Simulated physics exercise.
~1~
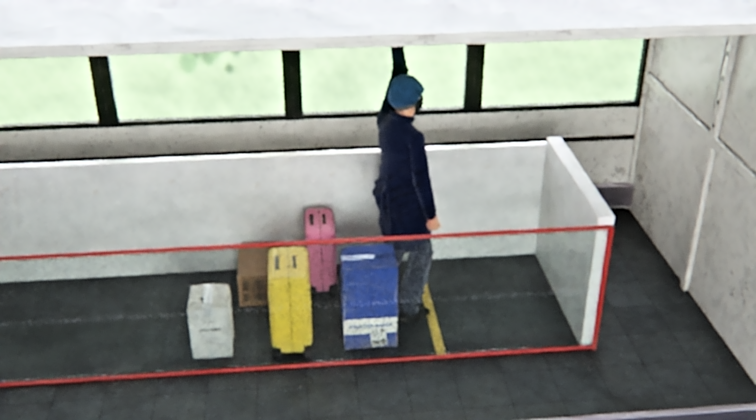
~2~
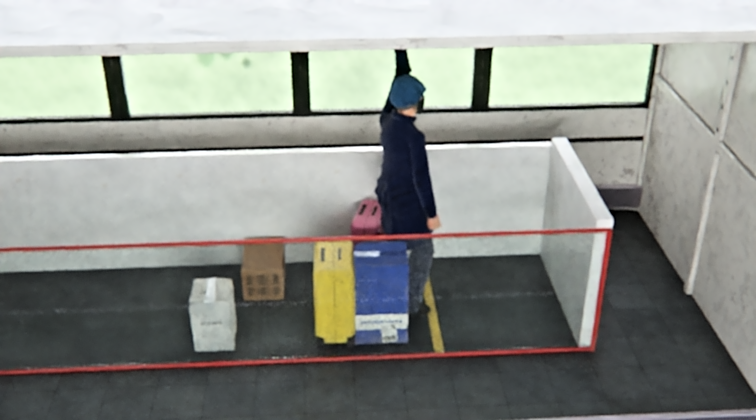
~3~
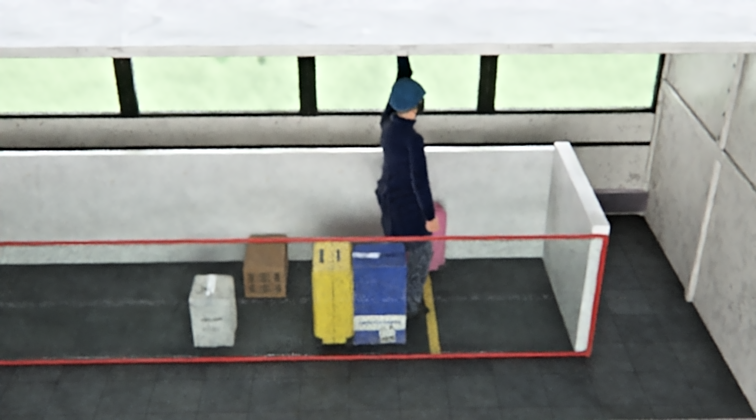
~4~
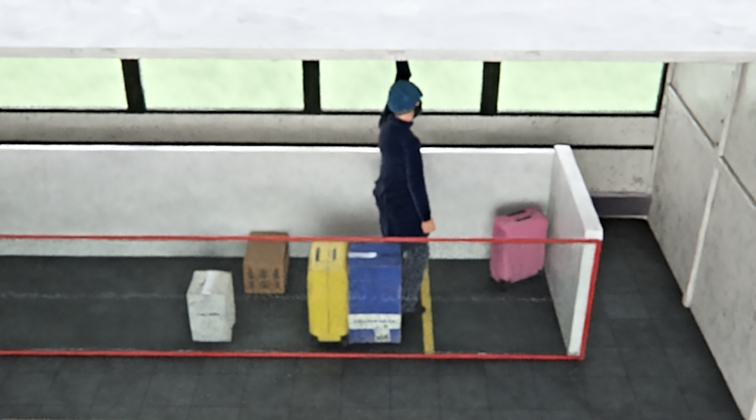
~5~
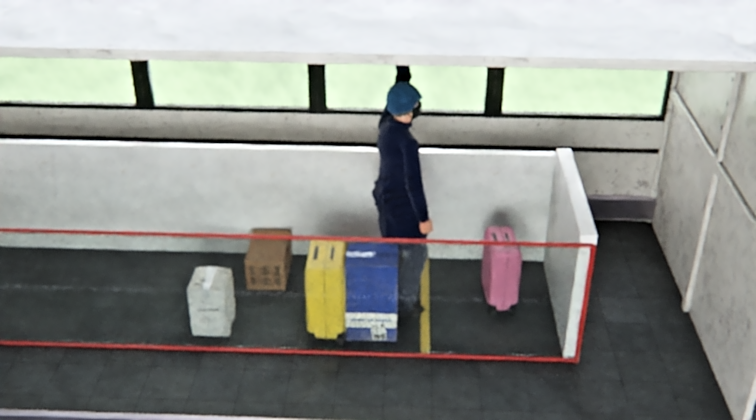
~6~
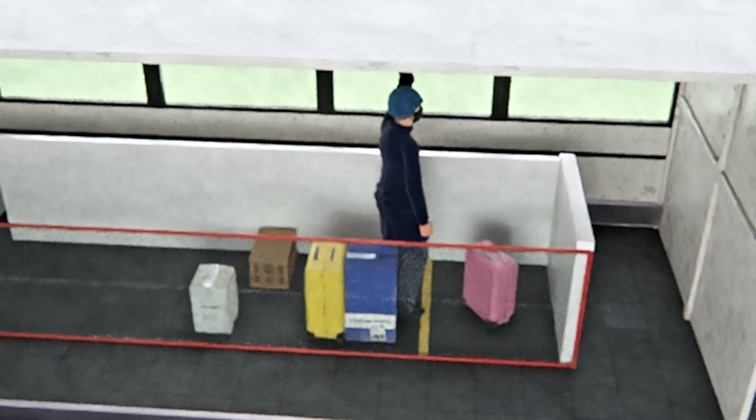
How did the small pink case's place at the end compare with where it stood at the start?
At the start the small pink case stood behind the yellow case, to the left of the person and the yellow line. By the end it was to the right of both, near the white end wall.
